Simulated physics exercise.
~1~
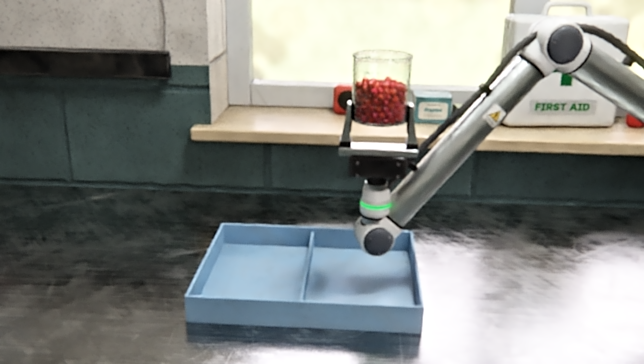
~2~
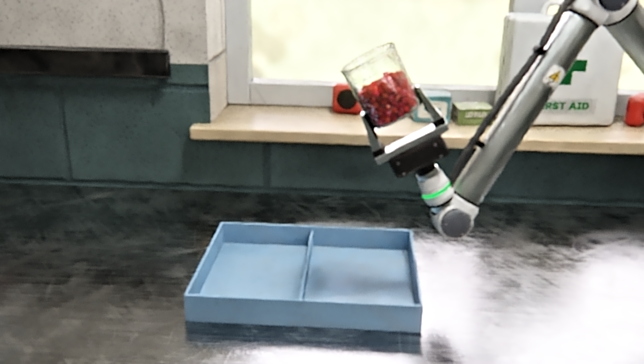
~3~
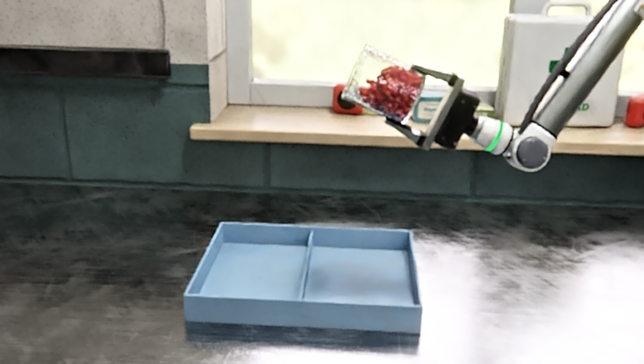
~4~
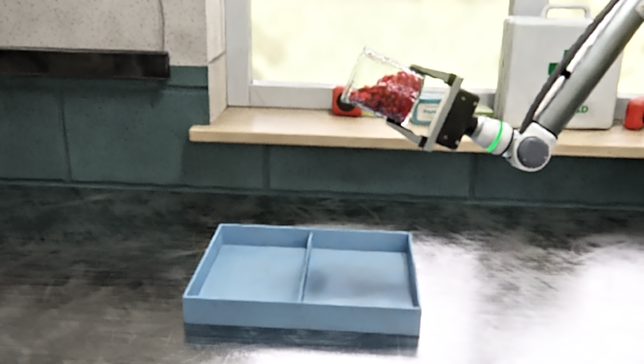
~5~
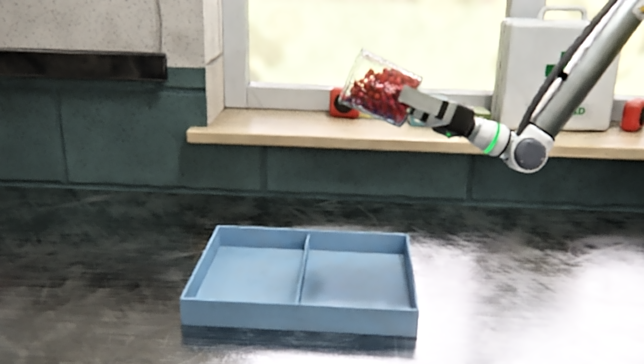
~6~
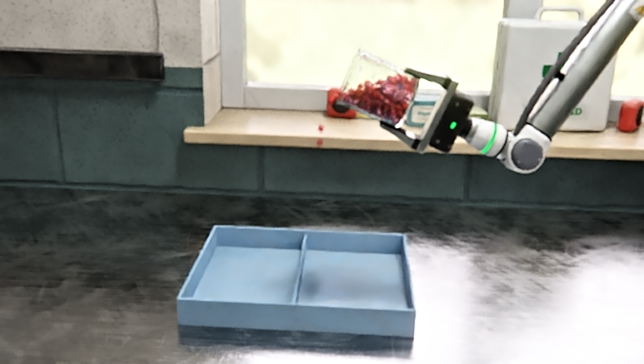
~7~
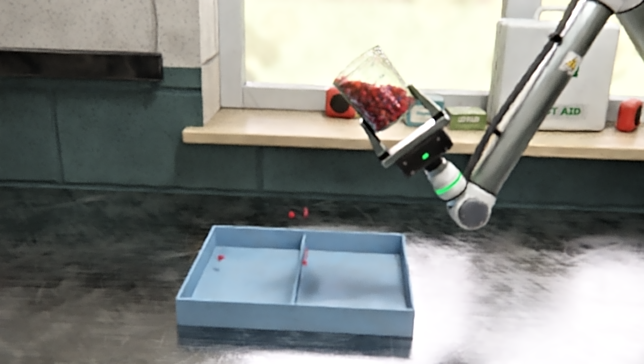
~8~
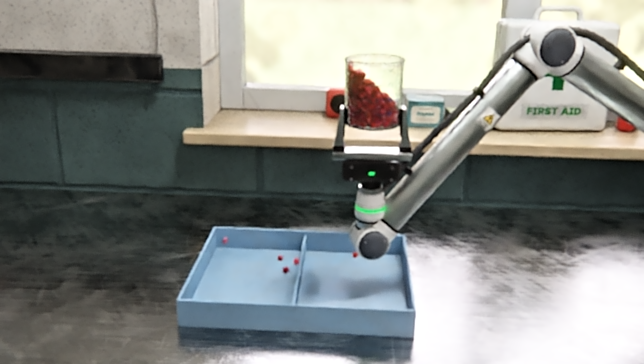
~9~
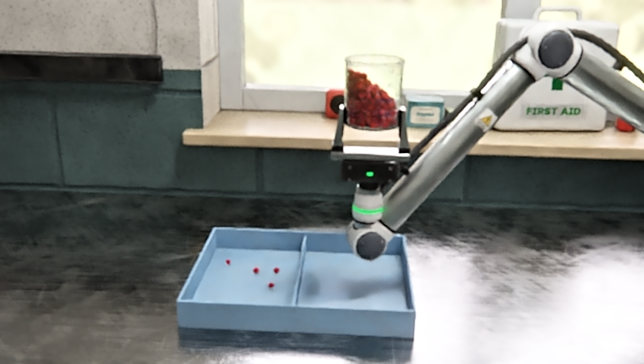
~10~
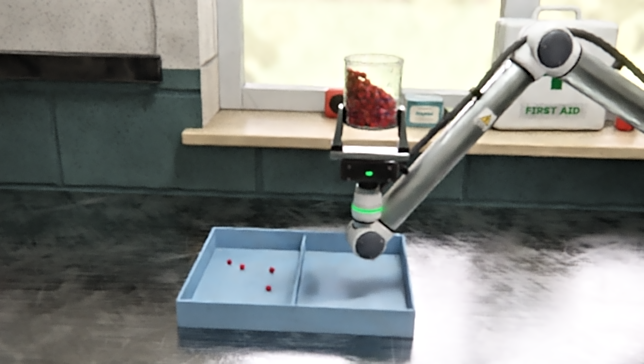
A robot arm tips a tumbler of red beads, spills a few, and rights it.
